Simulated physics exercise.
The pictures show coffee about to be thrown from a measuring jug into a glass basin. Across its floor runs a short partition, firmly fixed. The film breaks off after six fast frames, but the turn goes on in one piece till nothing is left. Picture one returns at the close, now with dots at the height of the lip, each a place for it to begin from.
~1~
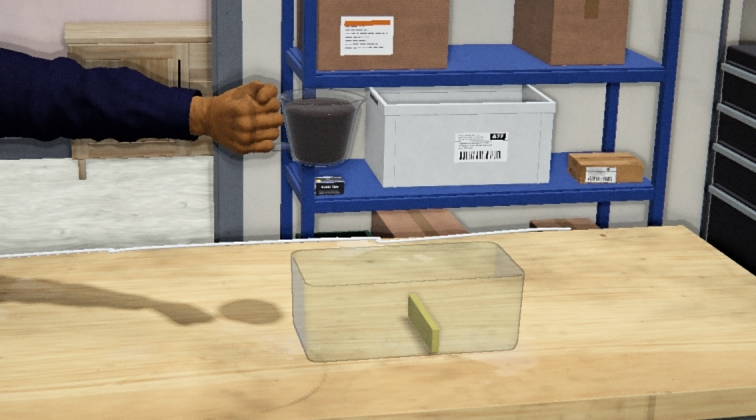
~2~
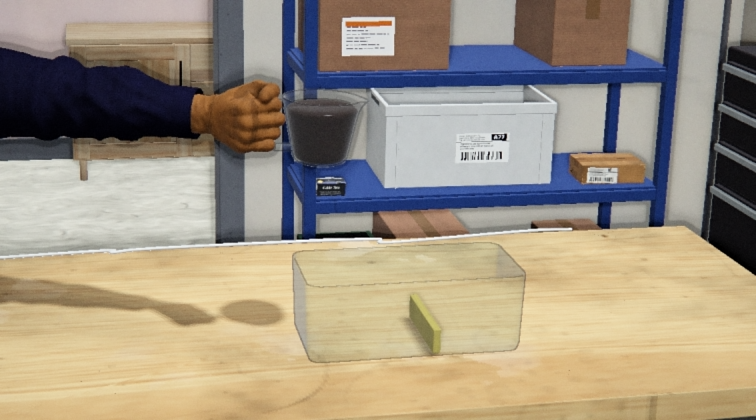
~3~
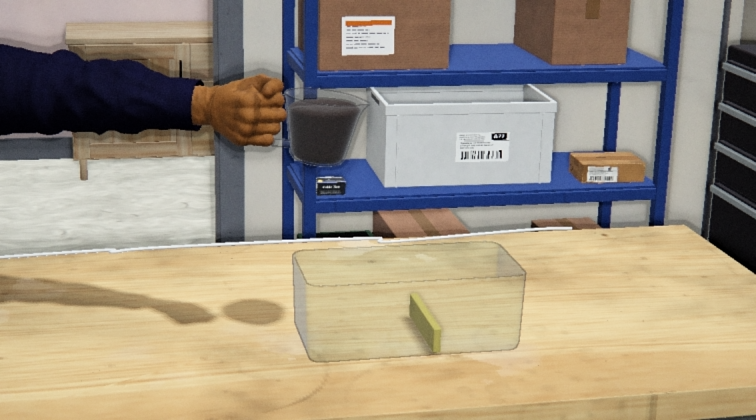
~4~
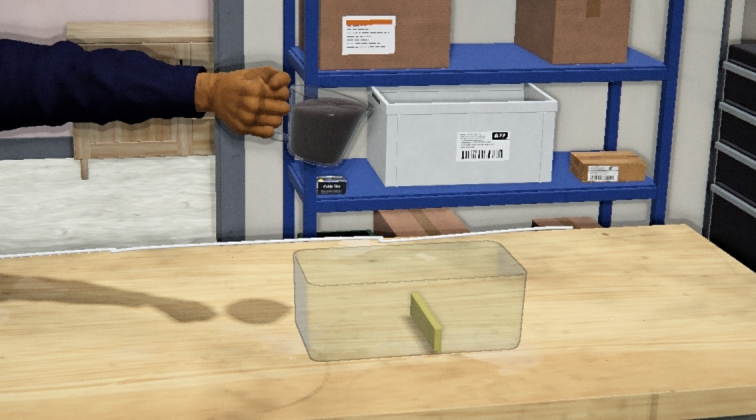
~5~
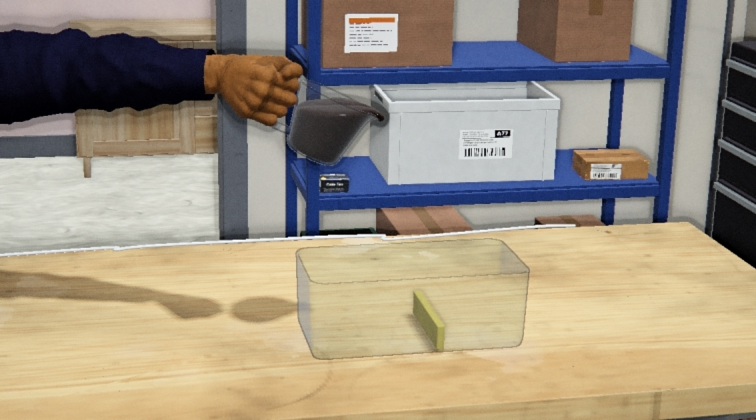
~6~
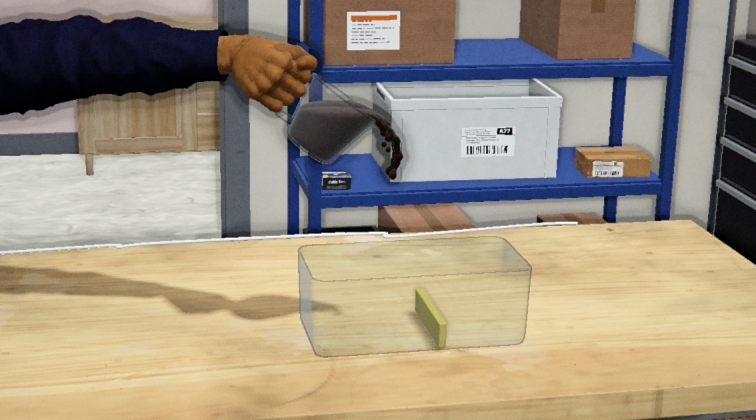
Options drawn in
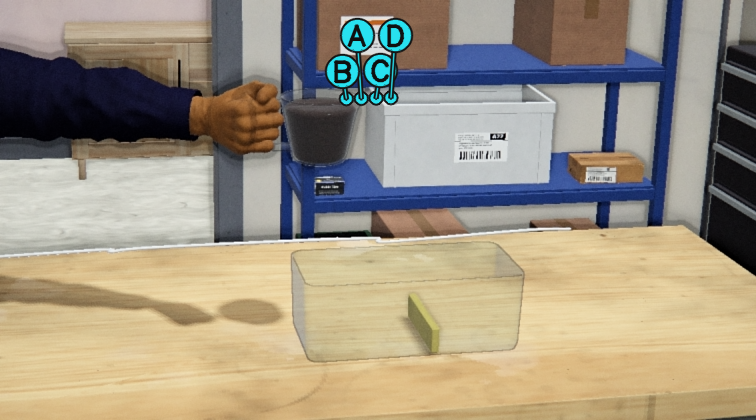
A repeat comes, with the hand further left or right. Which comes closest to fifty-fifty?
It is C.
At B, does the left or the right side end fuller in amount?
The left one.
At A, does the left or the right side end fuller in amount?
The left side.
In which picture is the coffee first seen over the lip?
Picture 5.
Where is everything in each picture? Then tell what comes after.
Upright, lip at (366, 98); basin from (305, 361) to (517, 347); top of the wall at (424, 311); nothing has left yet.
Upright, lip at (368, 100); nothing has left yet.
Tipped about 6°, lip at (370, 103); nothing has left yet.
Tipped about 14°, lip at (373, 109); nothing has left yet.
Tipped about 24°, lip at (377, 116); coffee is over the lip, down to (377, 116).
Tipped about 37°, lip at (380, 125); coffee is over the lip, down to (391, 175).
On the marked copy, A at (361, 98); B at (346, 98); C at (376, 98); D at (390, 97).
Choosing A, about 80 % ends left of the wall and 17 % right of it; 4 % is lost outside.
Choosing B, about 89 % ends left of the wall and 8 % right of it; 3 % is lost outside.
Choosing C, about 49 % ends left of the wall and 50 % right of it.
Choosing D, about 25 % ends left of the wall and 73 % right of it.
